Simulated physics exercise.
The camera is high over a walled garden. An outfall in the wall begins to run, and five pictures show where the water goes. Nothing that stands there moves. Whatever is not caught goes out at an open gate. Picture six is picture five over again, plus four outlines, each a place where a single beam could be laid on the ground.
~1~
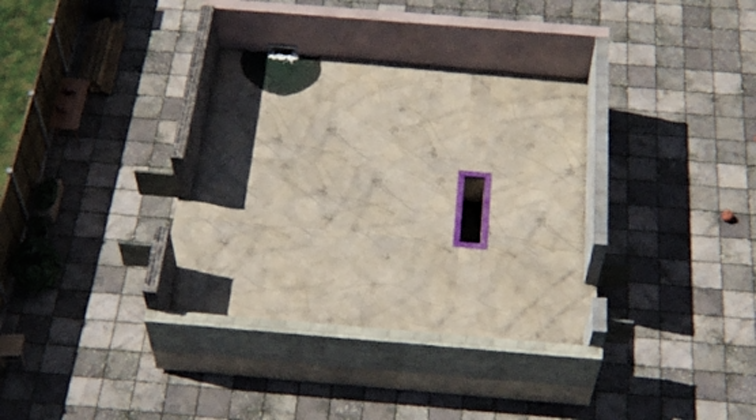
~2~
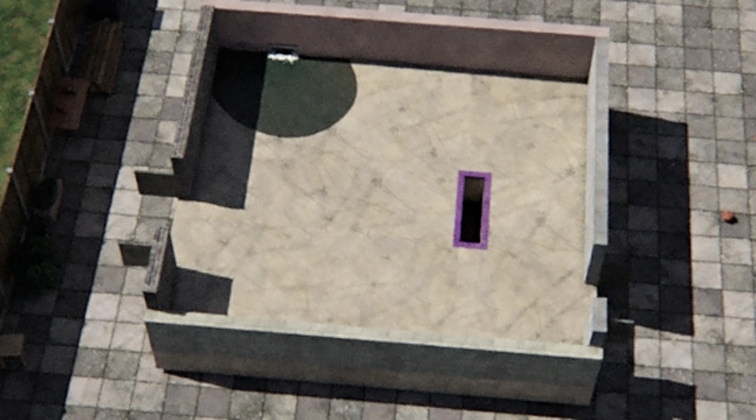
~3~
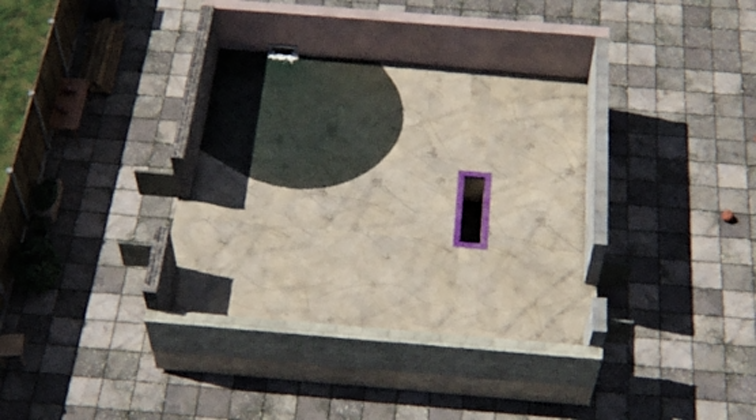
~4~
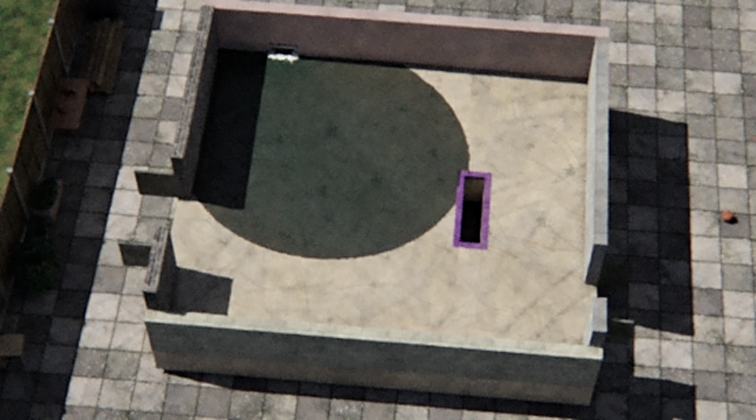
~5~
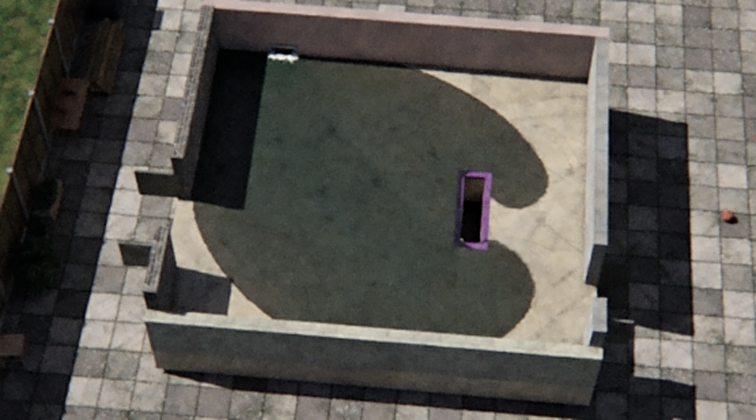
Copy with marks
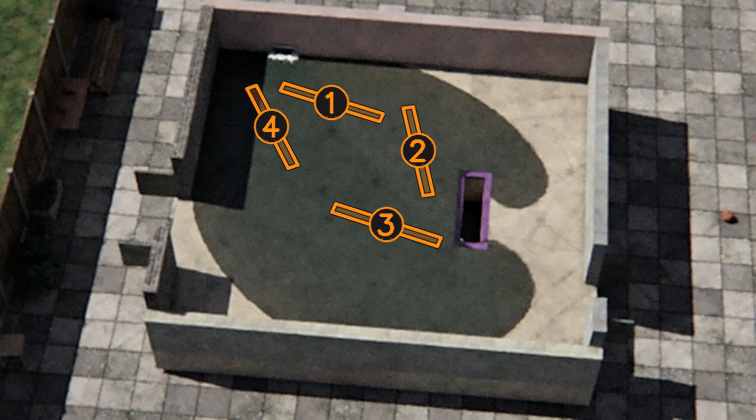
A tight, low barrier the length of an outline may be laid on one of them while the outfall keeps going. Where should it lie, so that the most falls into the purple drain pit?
I would pick position 3.
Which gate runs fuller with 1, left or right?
More leaves on the right.
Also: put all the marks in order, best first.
The order is 3, 4, 1, 2.
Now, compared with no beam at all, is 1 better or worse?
It is worse.
On the marked copy, 1 from (282, 86) to (381, 117); 2 from (408, 107) to (428, 195); 3 from (333, 207) to (439, 242); 4 from (251, 87) to (293, 166).
For position 1, about 15 % of the stream goes into the purple drain pit, about 83 % out by the gates.
For position 2, about 11 % of the stream goes into the purple drain pit, about 87 % out by the gates.
For position 3, about 45 % of the stream goes into the purple drain pit, about 54 % out by the gates.
For position 4, about 31 % of the stream goes into the purple drain pit, about 68 % out by the gates.
